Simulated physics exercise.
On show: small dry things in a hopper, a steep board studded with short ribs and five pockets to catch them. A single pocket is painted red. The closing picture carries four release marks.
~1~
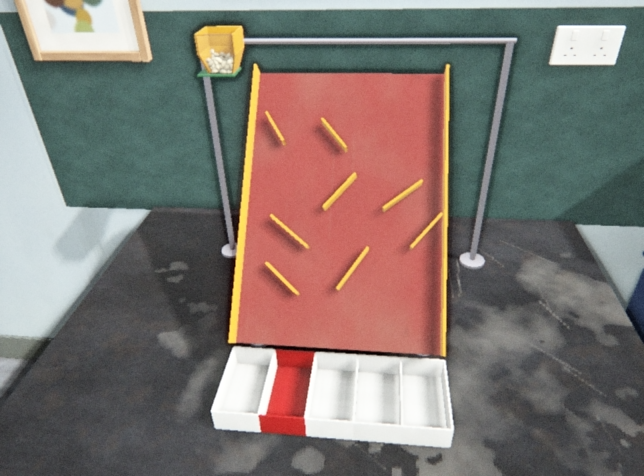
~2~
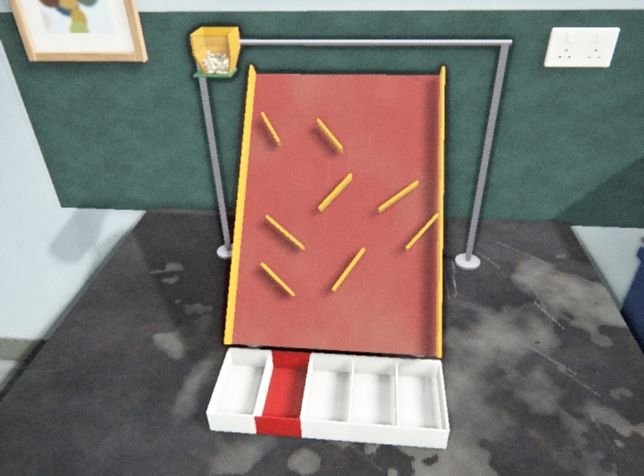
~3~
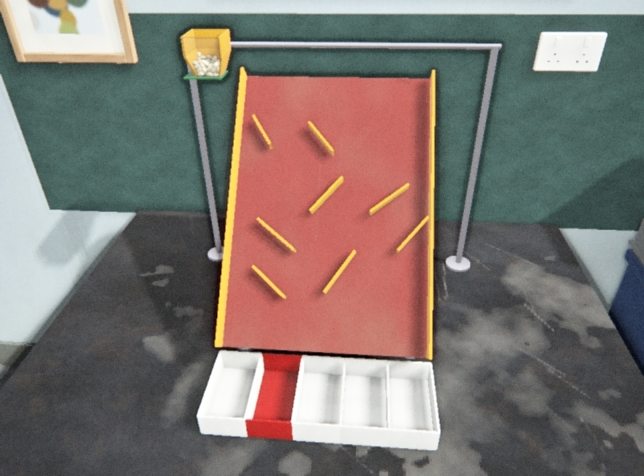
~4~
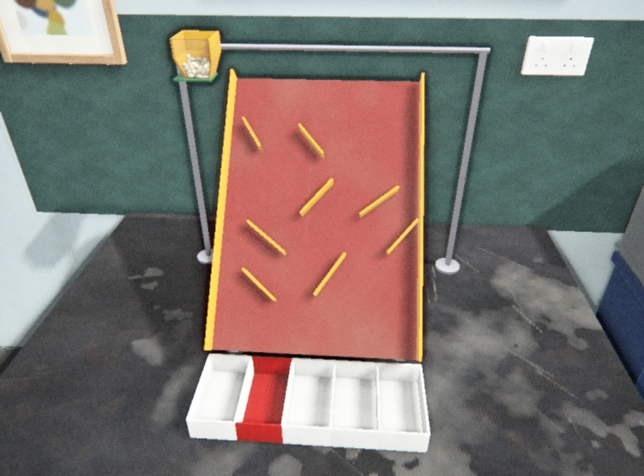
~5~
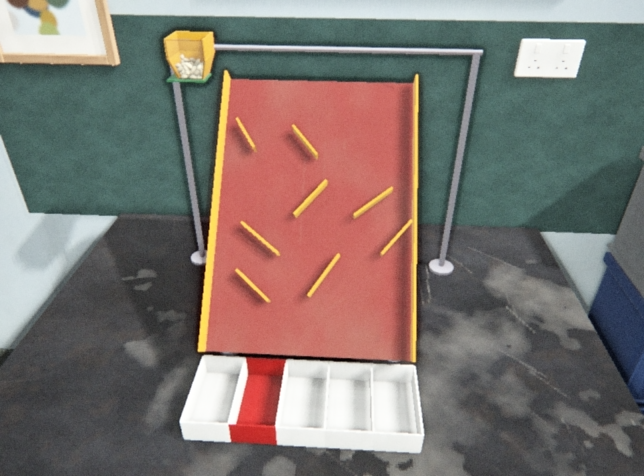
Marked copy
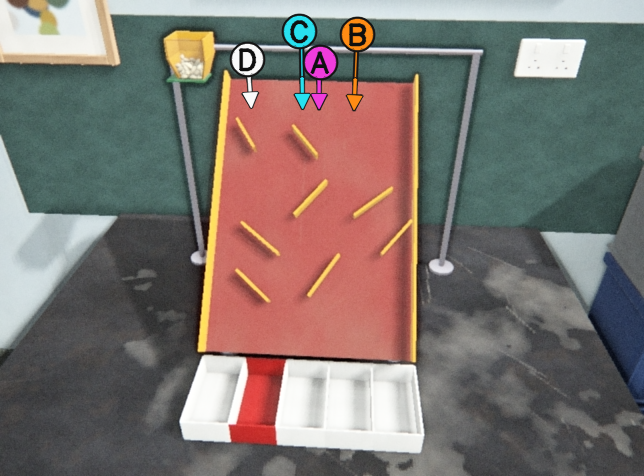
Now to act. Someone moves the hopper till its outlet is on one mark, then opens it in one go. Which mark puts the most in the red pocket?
Mark B.
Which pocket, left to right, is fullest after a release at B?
The second from the left.
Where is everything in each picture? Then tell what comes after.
In the first frame, hopper (224, 66), white beans, door shut.
In the second frame, ribs (262, 113) to (279, 141), (318, 119) to (342, 148), (319, 208) to (351, 174).
In the third frame, ribs (370, 211) to (409, 184), (257, 218) to (294, 249), (398, 250) to (428, 217).
In the fourth frame, ribs (242, 268) to (274, 300), (314, 294) to (345, 253).
In the fifth frame, red pocket (253, 433), number 2 of 5 from the left.
On the marked copy, mark A meets the board at (319, 103); mark B meets the board at (354, 104); mark C meets the board at (302, 103); mark D meets the board at (250, 102).
For mark A, roughly half in the red pocket, roughly half in other pockets, just a few held on the board.
For mark B, roughly two thirds in the red pocket, roughly a quarter in other pockets, about a tenth held on the board.
For mark C, roughly a third in the red pocket, roughly half in other pockets, about a tenth held on the board.
For mark D, roughly a quarter in the red pocket, roughly two thirds in other pockets, about a tenth outside the box.
